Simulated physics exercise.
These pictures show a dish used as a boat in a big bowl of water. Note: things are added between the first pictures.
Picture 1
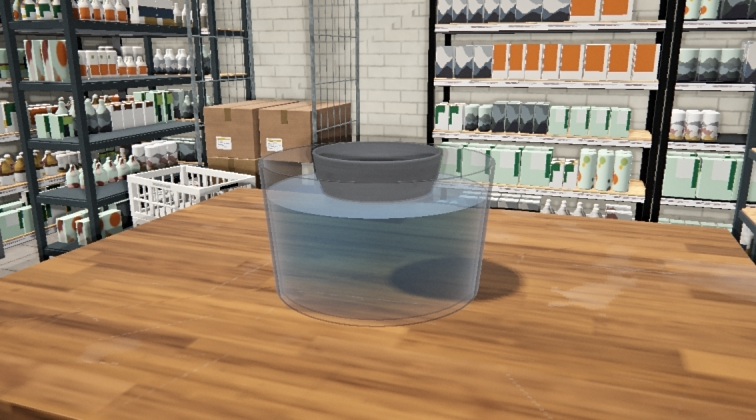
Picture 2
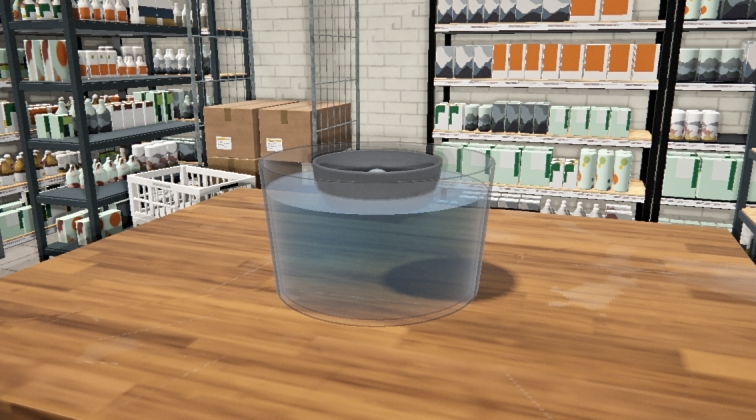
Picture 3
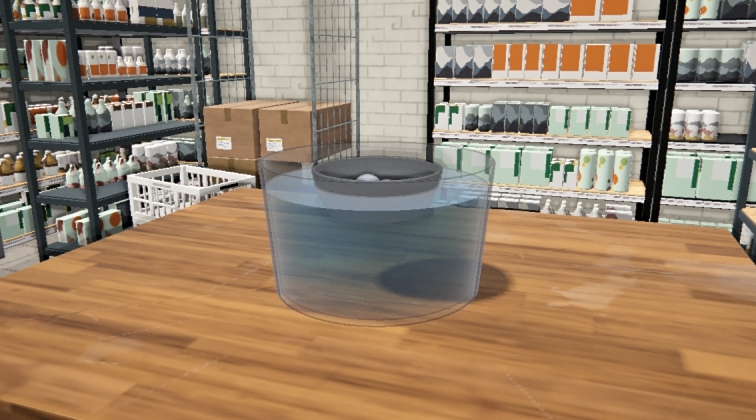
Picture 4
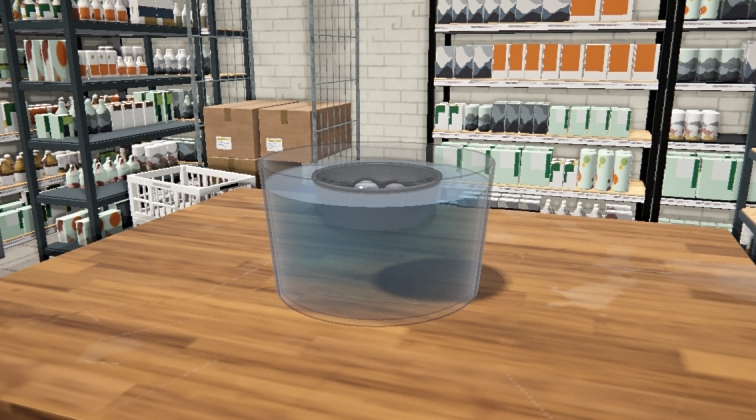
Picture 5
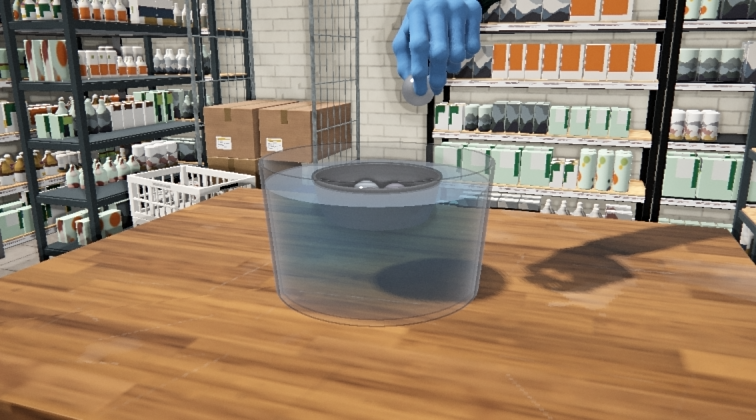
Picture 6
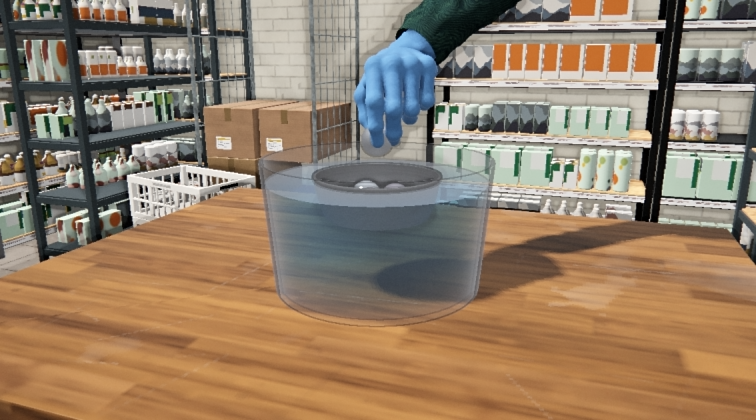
In a storeroom, a floating dish sinks lower as balls are added, then a blue-gloved hand brings another.
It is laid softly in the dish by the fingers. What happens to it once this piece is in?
It fills and goes down.
Soon after, the steel ball is in and the dish dips.
Later, water pours in over its edge.
In the end, the dish lies on the bottom with its load.
